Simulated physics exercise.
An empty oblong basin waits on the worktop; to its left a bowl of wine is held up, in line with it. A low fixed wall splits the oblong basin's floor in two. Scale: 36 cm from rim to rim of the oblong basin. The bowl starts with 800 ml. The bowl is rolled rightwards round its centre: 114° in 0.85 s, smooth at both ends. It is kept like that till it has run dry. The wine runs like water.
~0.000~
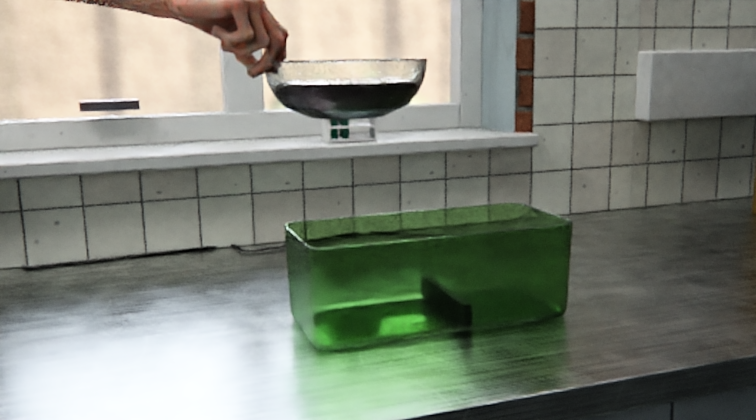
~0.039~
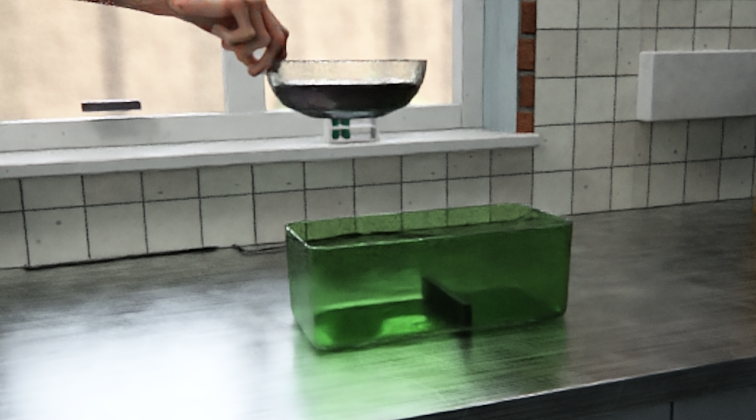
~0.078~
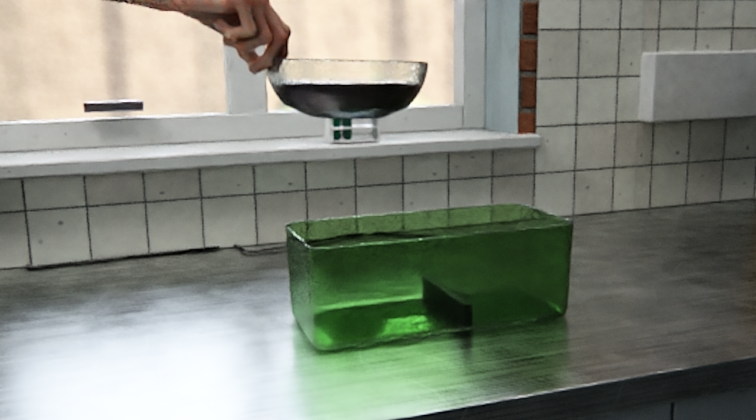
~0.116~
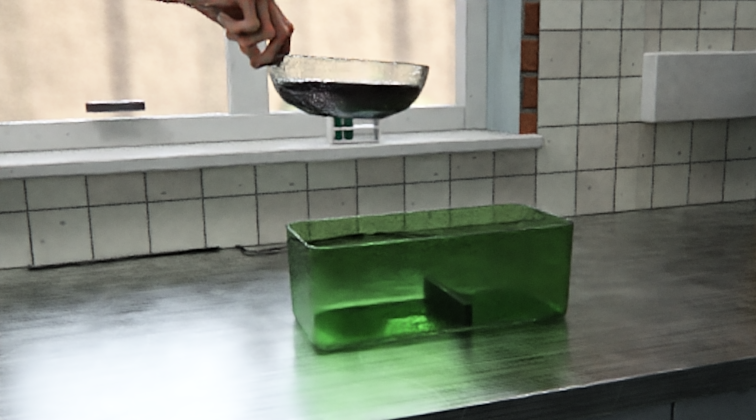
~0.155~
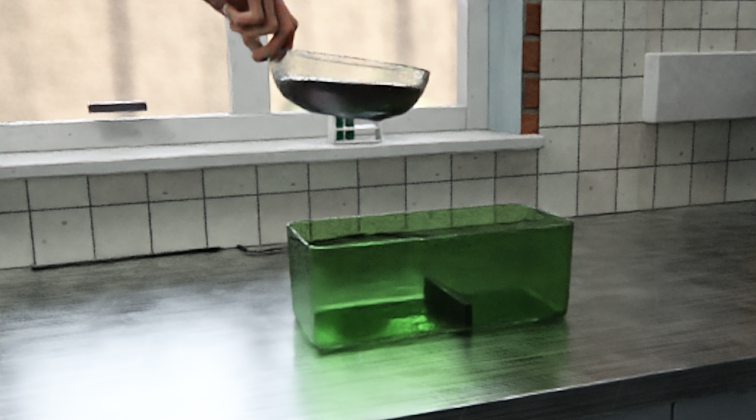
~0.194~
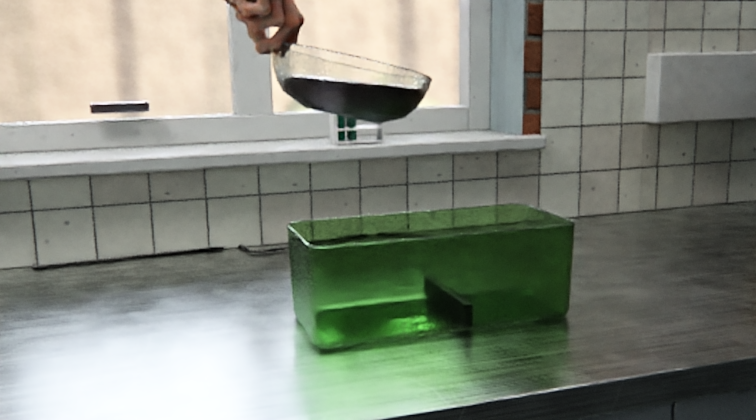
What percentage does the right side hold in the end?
Roughly 56 per cent is past the wall.
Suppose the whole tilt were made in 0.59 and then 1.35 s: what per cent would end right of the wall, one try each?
First 50, then 60 per cent.
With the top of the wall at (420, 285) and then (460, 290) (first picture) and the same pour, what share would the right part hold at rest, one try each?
In turn about 75 and 40 per cent.
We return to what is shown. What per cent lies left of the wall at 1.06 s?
Near 40 in a hundred.
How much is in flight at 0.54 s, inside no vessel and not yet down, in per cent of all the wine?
Near 66 in a hundred.
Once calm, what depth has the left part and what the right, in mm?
Some 12 mm on the left and 20 mm on the right.
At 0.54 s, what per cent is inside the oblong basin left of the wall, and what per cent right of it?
Some 0 per cent left and 18 right.
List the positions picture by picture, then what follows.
In the first picture, it leans 0°; its right rim is at (420, 61); the wine meets the walls at (272, 84) and (413, 80); the oblong basin's rim runs from (296, 237) to (546, 213); the wall's top is at (445, 290).
In the second picture, it leans 1°; its right rim is at (420, 62); the wine meets the walls at (272, 84) and (413, 81).
In the third picture, it leans 2°; its right rim is at (421, 64); the wine meets the walls at (273, 83) and (414, 82).
In the fourth picture, it leans 5°; its right rim is at (423, 68); the wine meets the walls at (274, 80) and (415, 84).
In the fifth picture, it leans 9°; its right rim is at (424, 74); the wine meets the walls at (276, 78) and (415, 86).
In the sixth picture, it leans 14°; its right rim is at (425, 81); the wine meets the walls at (280, 77) and (418, 88).
Then, 0.54 s in, the tilt is 81° and 16 per cent is still to pour, 0 is left of the wall and 18 right of it.
Then, 0.80 s in, the tilt is 113° and 0 per cent is still to pour, 33 is left of the wall and 62 right of it.
Then, 1.06 s in, the tilt is 114° and 0 per cent is still to pour, 40 is left of the wall and 58 right of it.
Then, 1.35 s in, the tilt is 114° and 0 per cent is still to pour, 43 is left of the wall and 56 right of it.
Finally, 43 per cent lies left of the wall, 56 right of it and 1 outside.
